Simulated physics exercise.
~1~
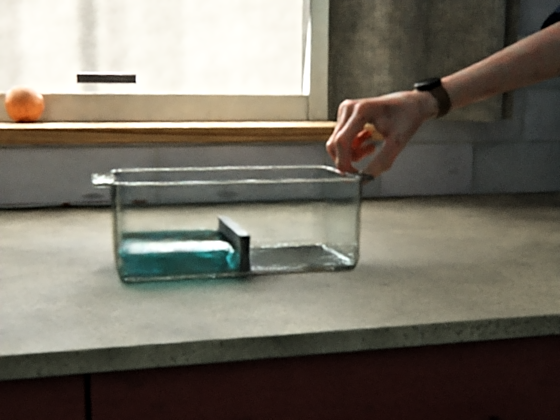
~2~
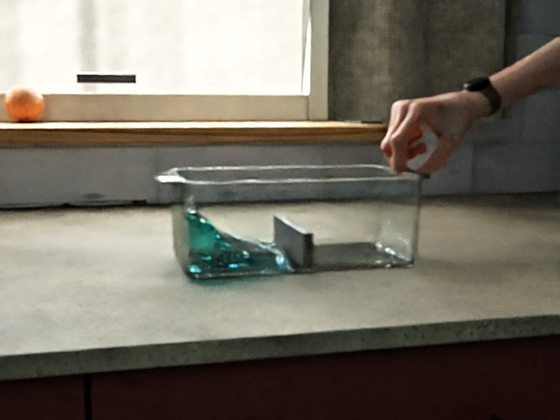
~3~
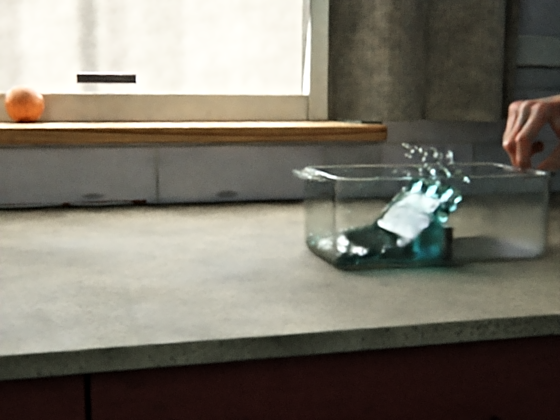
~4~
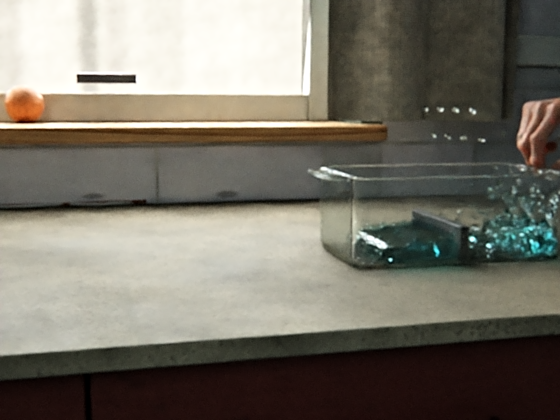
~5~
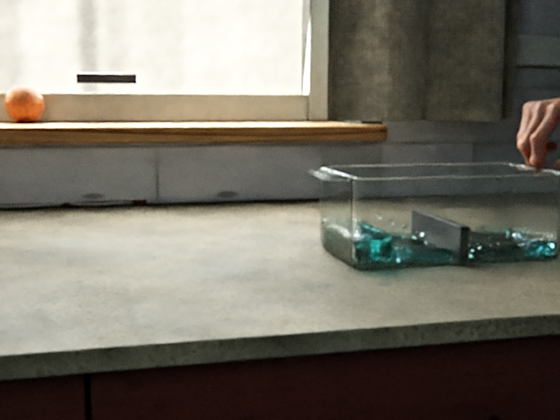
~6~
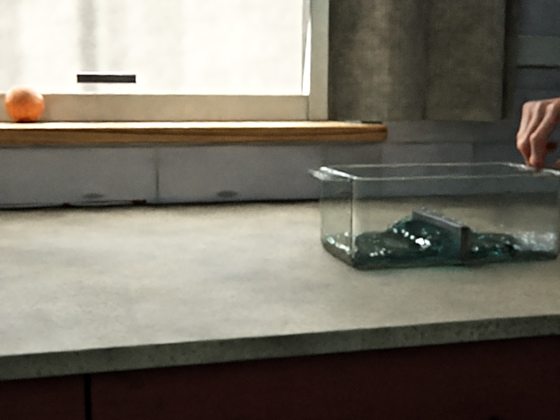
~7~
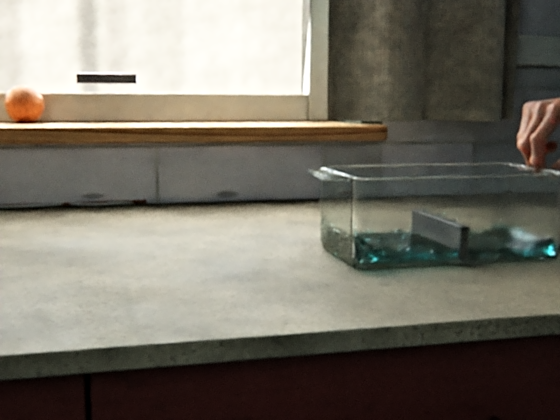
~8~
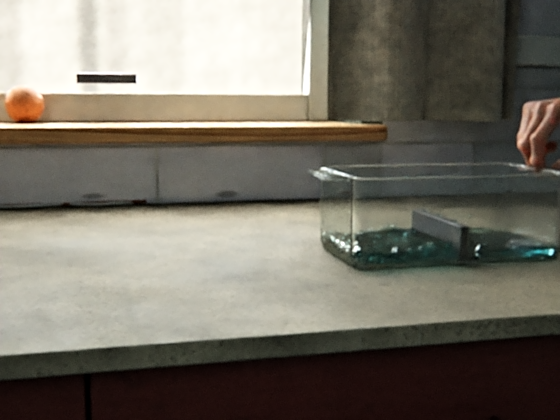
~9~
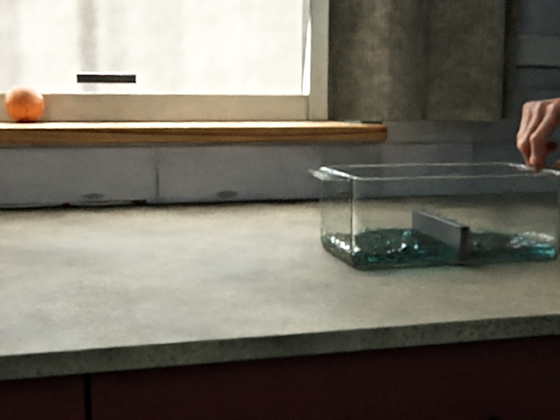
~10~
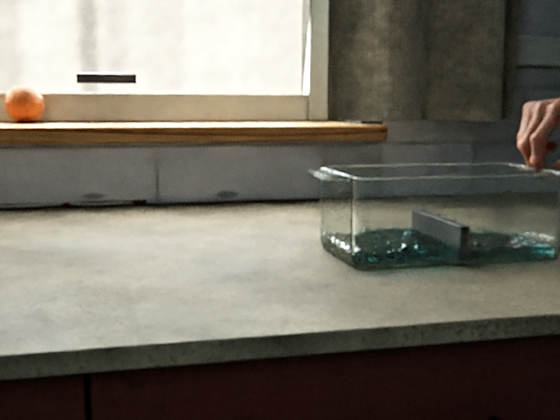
At the start, a clear glass box sits on a grey counter below a window, with blue-green water only to the left of a low dark divider, while a hand grips its right rim. The hand pulls the box rightwards, and the water piles up against the left end. As the box travels farther, the water surges back over the divider, throwing drops above the rim. The box stops near the right edge of view, and water splashes into the right side. It sloshes, then settles to small ripples, with shallow water on both sides of the upright divider.
